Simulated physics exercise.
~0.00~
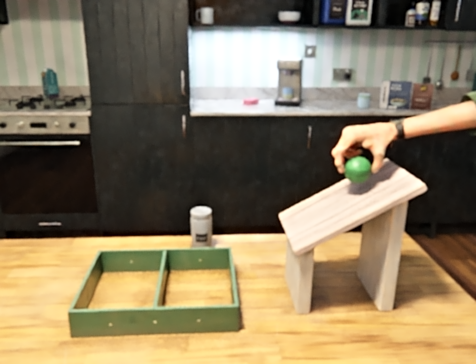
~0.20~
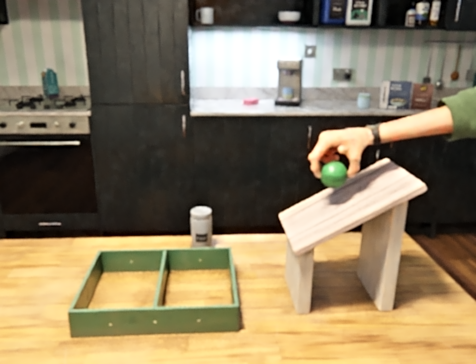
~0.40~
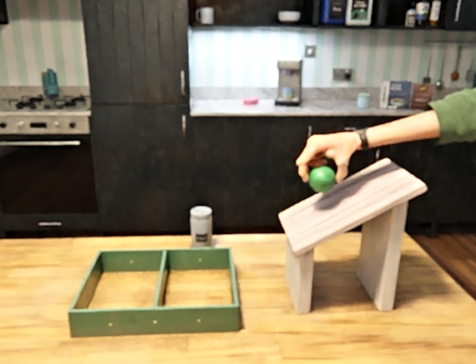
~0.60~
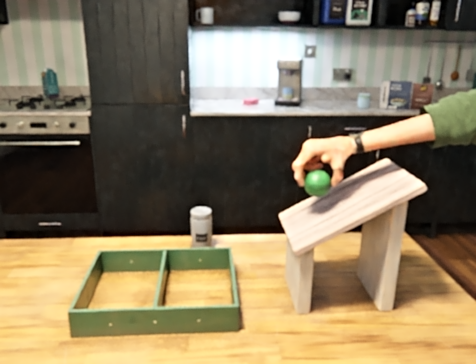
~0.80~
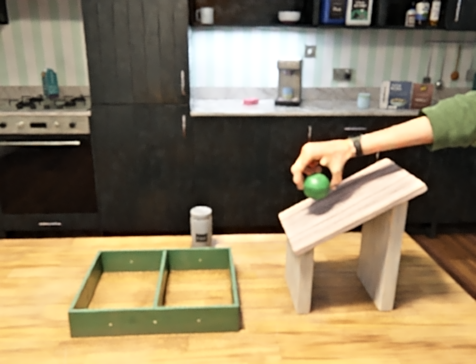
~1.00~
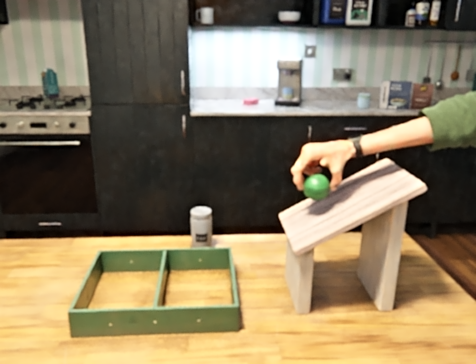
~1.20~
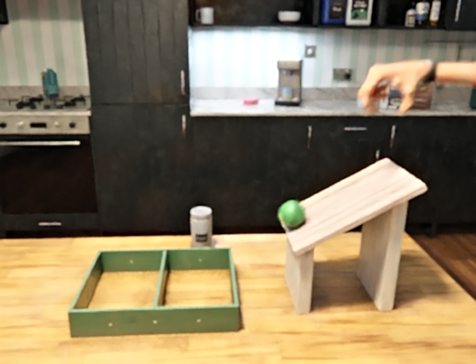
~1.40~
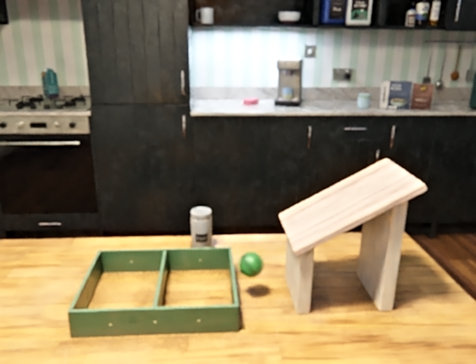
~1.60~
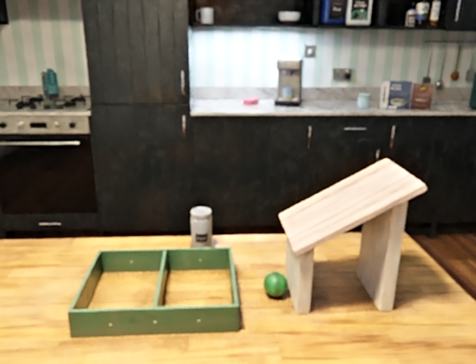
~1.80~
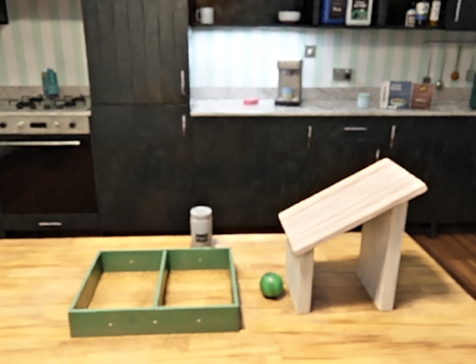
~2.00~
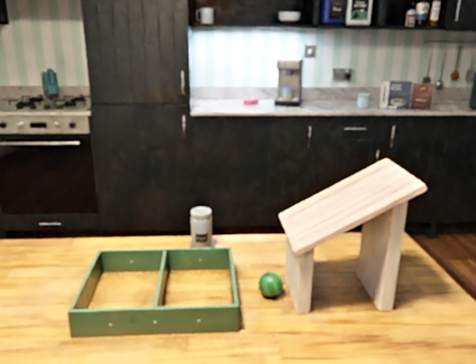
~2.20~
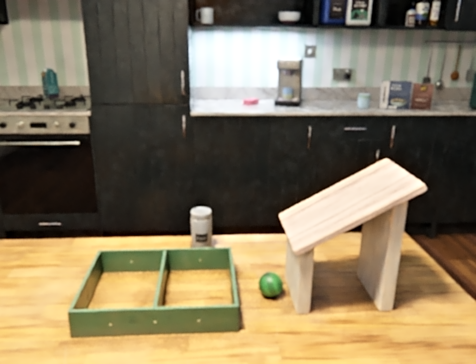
A hand held a green ball over a sloping wooden ramp, moved it down toward the lower end and let go. The ball rolled off, dropped toward the green tray, then moved back right and settled on the table between tray and ramp.
